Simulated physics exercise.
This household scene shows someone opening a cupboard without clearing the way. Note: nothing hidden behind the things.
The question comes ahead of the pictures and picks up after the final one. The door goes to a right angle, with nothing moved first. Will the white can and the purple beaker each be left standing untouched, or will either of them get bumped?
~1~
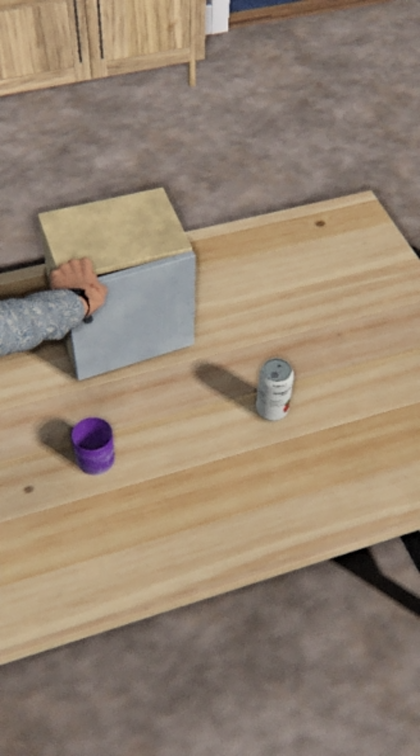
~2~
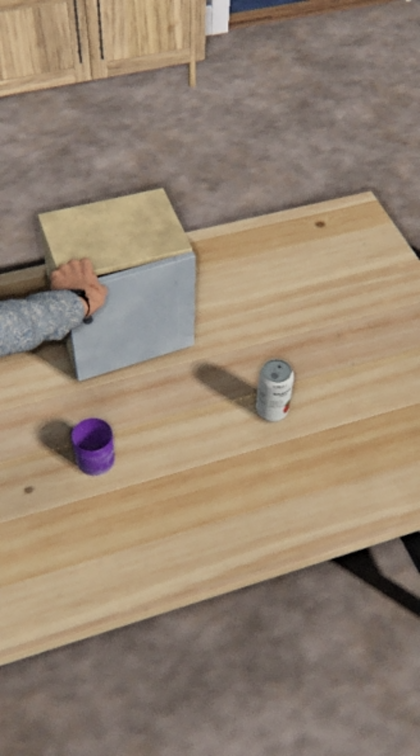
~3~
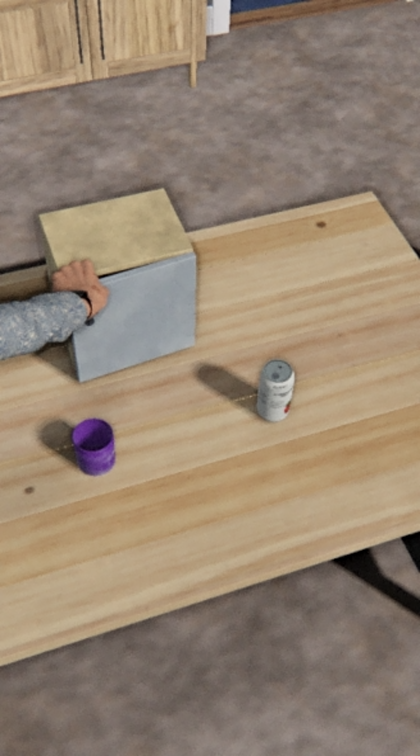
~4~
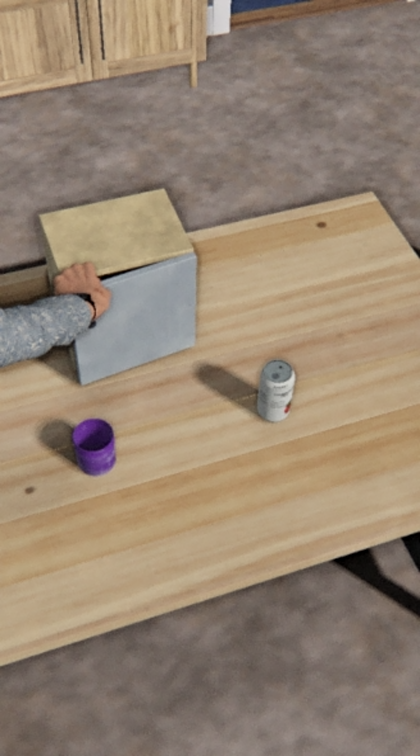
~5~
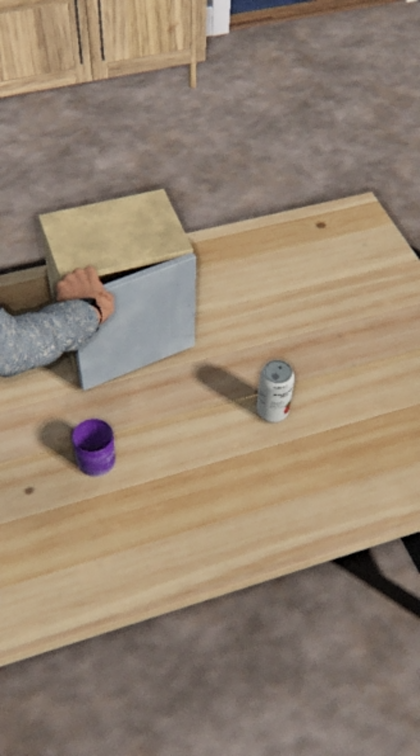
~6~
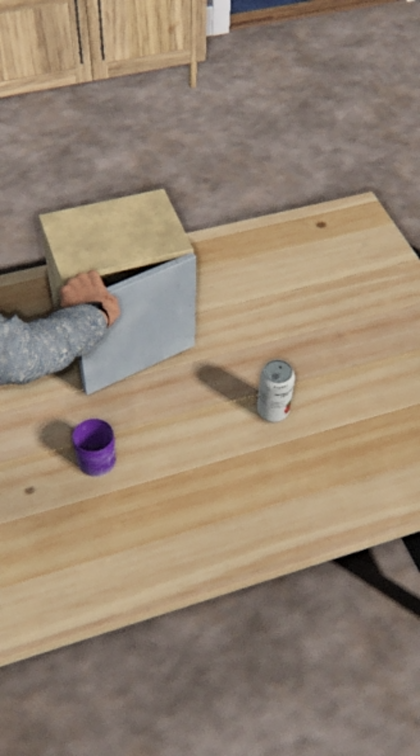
Result: The white can is left alone; the purple beaker is left alone.
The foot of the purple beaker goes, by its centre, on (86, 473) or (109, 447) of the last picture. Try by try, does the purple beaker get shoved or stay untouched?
Try by try: It goes untouched; it goes untouched.
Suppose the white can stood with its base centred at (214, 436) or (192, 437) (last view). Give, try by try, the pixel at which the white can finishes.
Roughly (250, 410) and (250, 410).
Then, 0.88 s past the last view, door 39° open; white can at rest near (275, 392); purple beaker at rest near (95, 448).
Then, 1.94 s past the last view, door 71° open; white can at rest near (275, 392); purple beaker at rest near (95, 448).
Then, 2.82 s past the last view, door 90° open; white can at rest near (275, 392); purple beaker at rest near (95, 448).
Finally, the white can remains where it is, near (275, 392); the purple beaker remains where it is, near (95, 448).
